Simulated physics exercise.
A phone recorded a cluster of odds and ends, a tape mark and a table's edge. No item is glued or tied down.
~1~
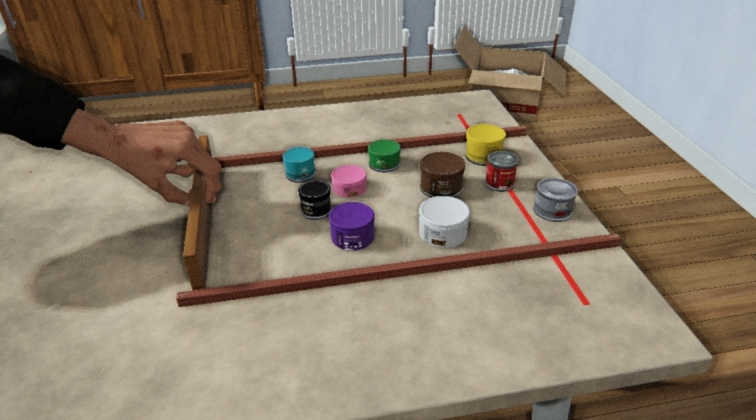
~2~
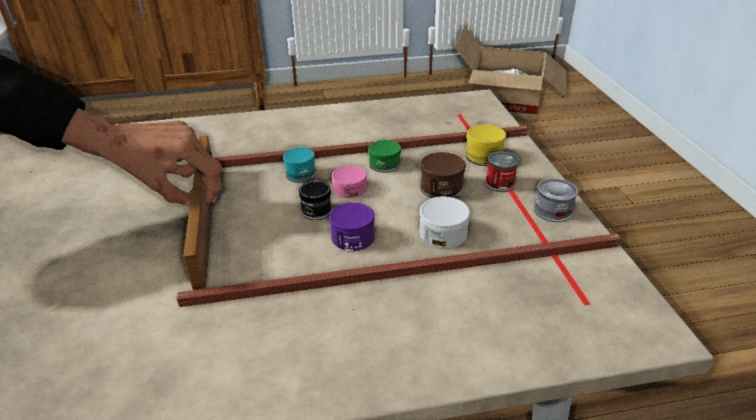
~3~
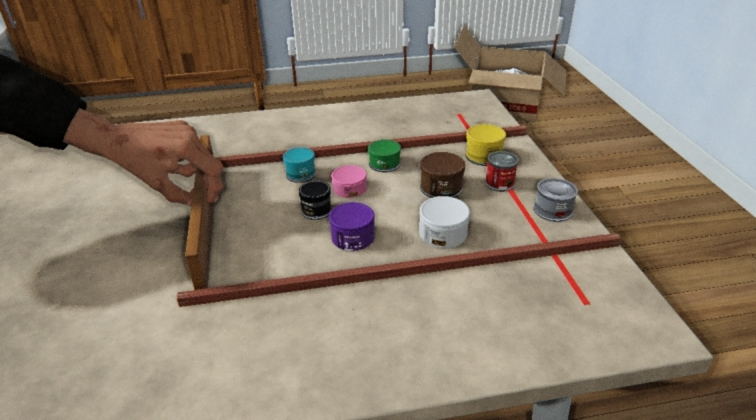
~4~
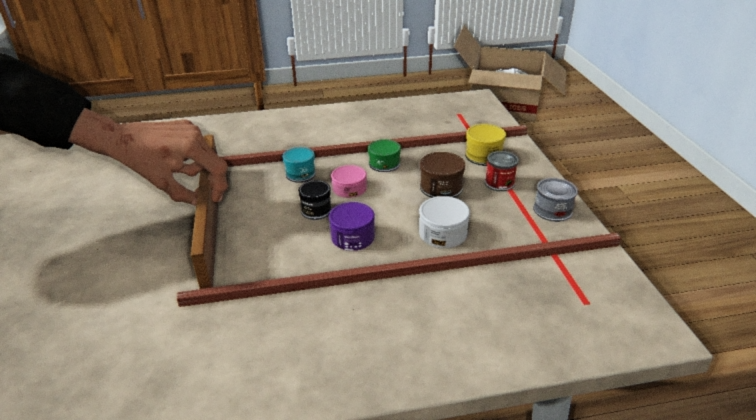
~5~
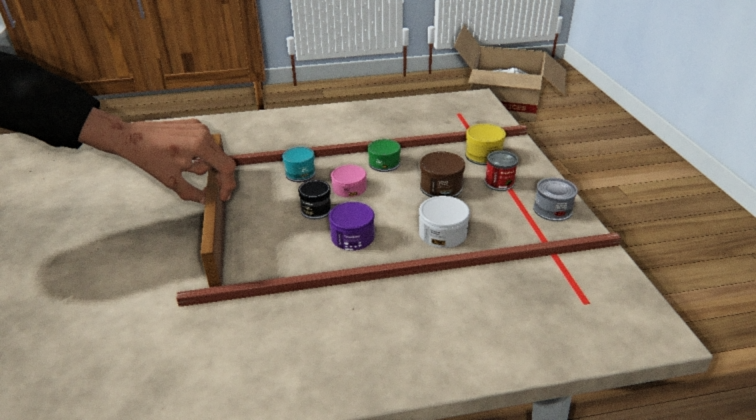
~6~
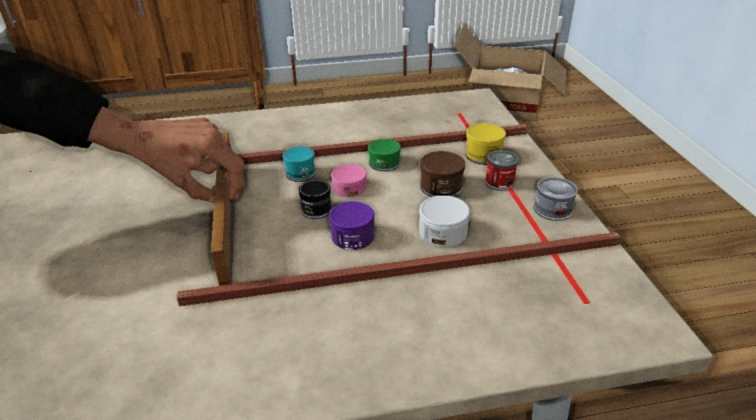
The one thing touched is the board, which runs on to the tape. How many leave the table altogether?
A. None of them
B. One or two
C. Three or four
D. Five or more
B, one or two.
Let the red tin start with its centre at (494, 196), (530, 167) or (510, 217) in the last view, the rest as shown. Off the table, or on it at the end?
Try one it is not knocked off; try two it goes off the edge; try three it goes off the edge.
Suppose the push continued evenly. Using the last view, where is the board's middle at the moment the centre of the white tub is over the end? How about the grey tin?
The middle is at (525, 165) when it's the white tub, and at (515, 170) when it's the grey tin.
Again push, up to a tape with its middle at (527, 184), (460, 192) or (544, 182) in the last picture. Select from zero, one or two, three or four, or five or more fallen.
The falls would be five or more; not one; five or more.
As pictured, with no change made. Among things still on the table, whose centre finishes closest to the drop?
The grey tin.
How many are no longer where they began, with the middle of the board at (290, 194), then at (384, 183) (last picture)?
Counts: 1, 6.
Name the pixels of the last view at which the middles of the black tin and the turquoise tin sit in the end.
(523, 175) and (498, 140), roughly.
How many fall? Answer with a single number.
The answer: 2 exactly.
Early on, none off yet; grey tin at rest near (555, 199); yellow tin at rest near (485, 144); red tin at rest near (501, 171).
A while later, none off yet; grey tin at rest near (555, 199); yellow tin at rest near (485, 144); red tin at rest near (503, 170).
Finally, the number that fall off is one or two; lost, red tin and yellow tin.
